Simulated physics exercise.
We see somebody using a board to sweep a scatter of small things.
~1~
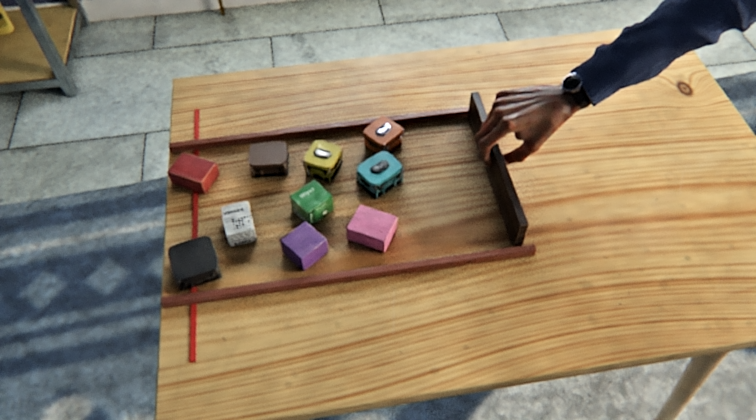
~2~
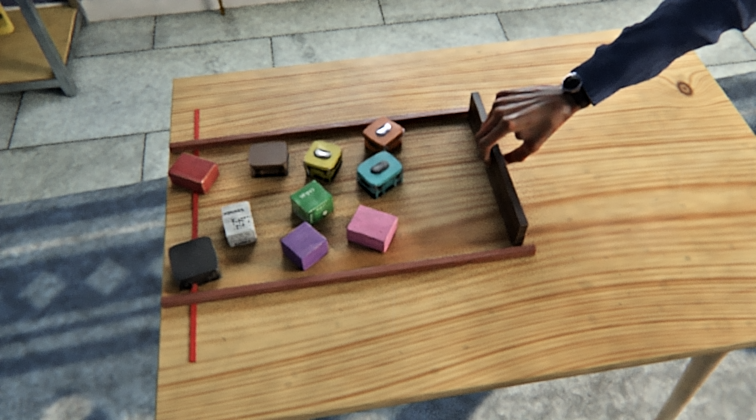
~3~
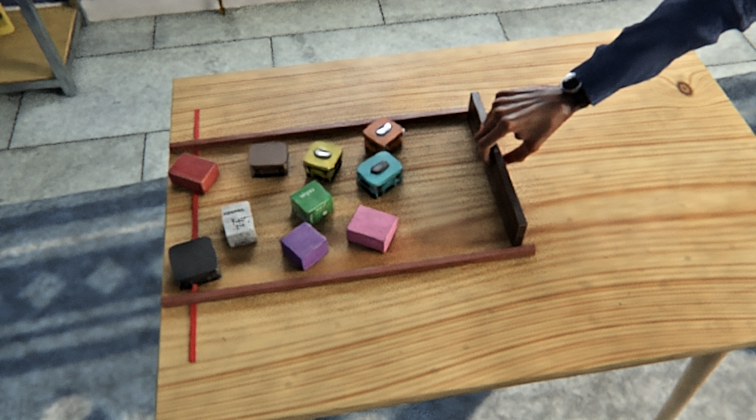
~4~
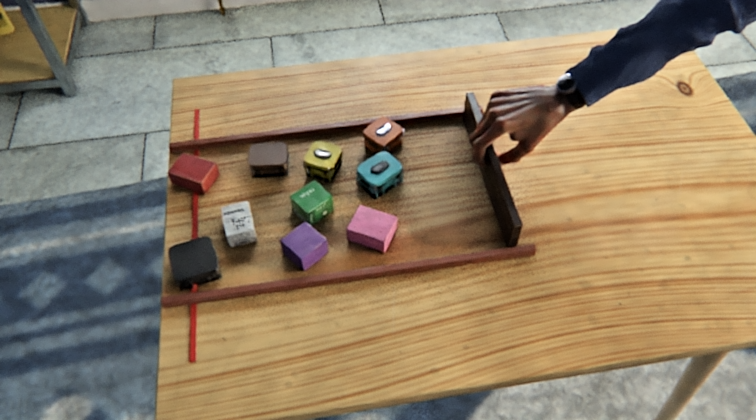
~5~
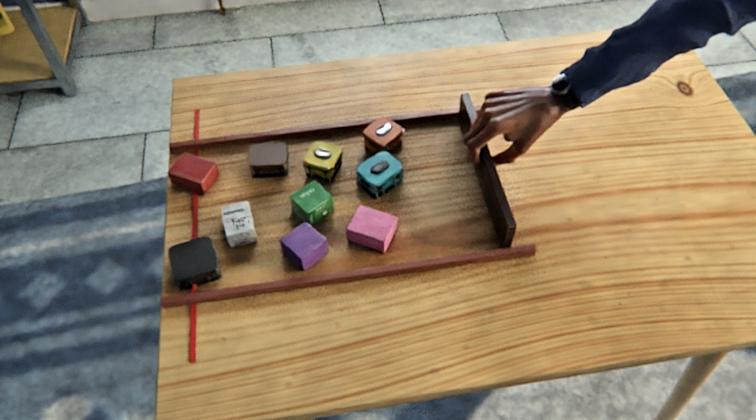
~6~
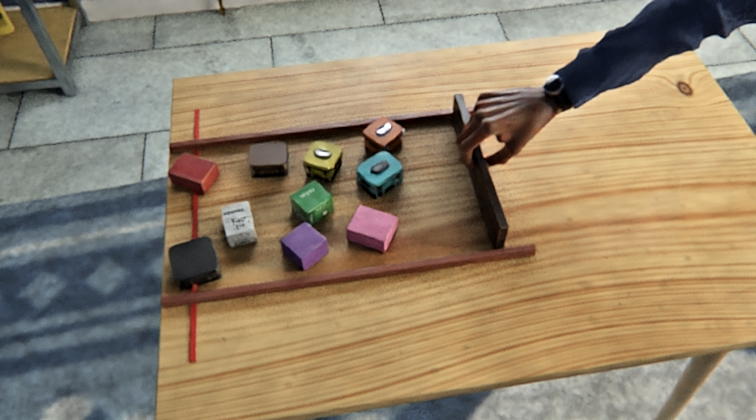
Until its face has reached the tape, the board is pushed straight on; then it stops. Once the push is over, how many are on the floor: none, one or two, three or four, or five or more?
On the floor: Five or more.
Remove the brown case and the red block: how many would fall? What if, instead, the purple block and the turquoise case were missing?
In order, the numbers are 4 and 4.
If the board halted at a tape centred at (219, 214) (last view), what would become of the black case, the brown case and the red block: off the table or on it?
In order, the black case goes off the edge, then the brown case goes off the edge, then the red block goes off the edge.
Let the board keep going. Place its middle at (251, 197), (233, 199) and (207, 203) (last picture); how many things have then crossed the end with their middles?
Taking the three positions in turn, the counts come to 1, 3 and 5.
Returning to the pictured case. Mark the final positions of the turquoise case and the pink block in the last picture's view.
About (168, 203), and about (174, 237).
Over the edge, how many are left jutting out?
The figure is 4.
Soon after, none off yet; red block at rest near (194, 173); black case at rest near (195, 263); white box at rest near (239, 224).
In the end, the number that fall off is five or more; gone, yellow case, green box, brown case, white box, black case and red block.
